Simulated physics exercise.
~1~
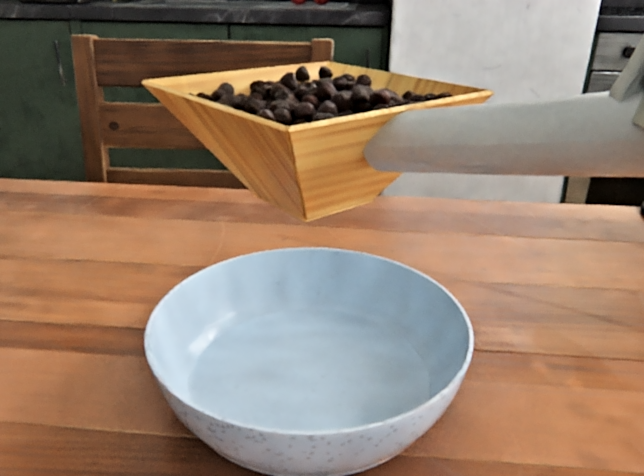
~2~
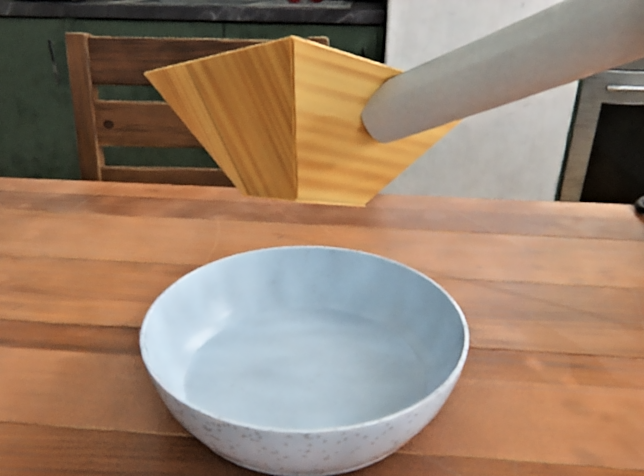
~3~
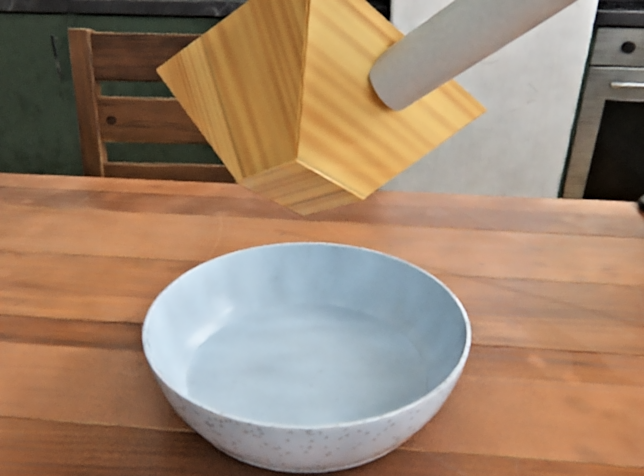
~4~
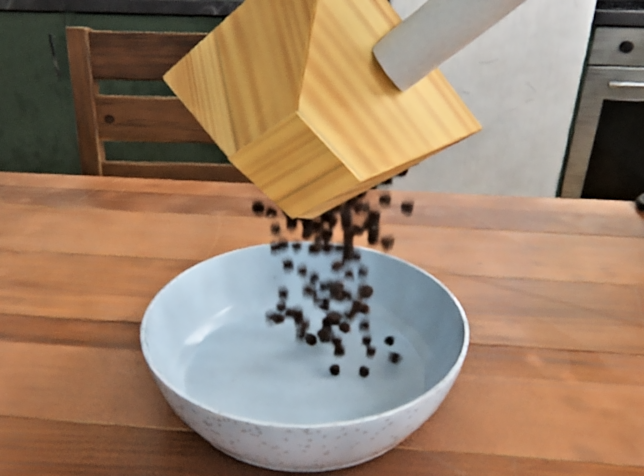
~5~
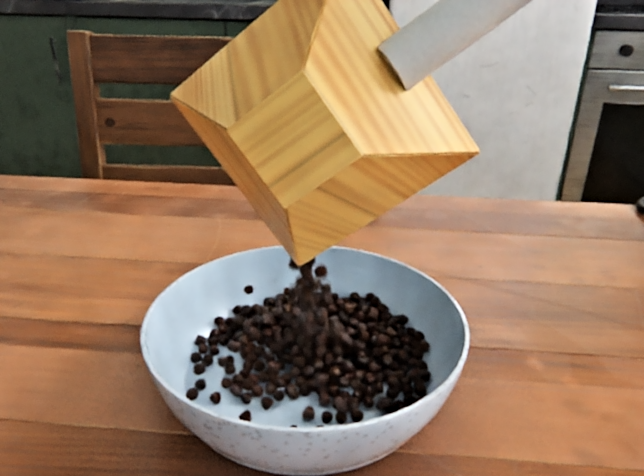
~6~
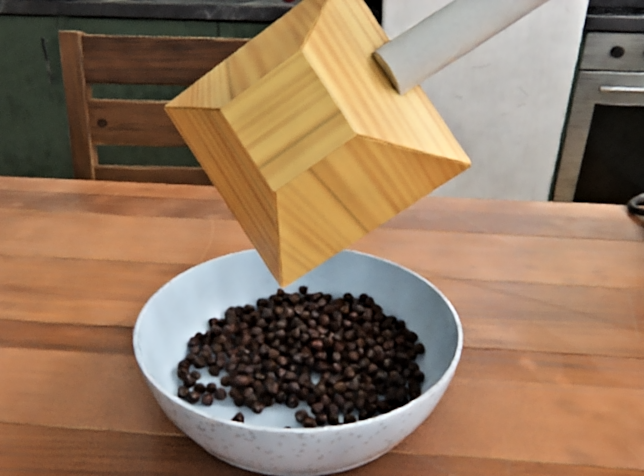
A square wooden scoop full of dark coffee beans was tipped over by a pale robot arm above a speckled, light blue pan on a wooden table, and the beans poured down until they lay spread across the bottom beneath the tilted scoop.
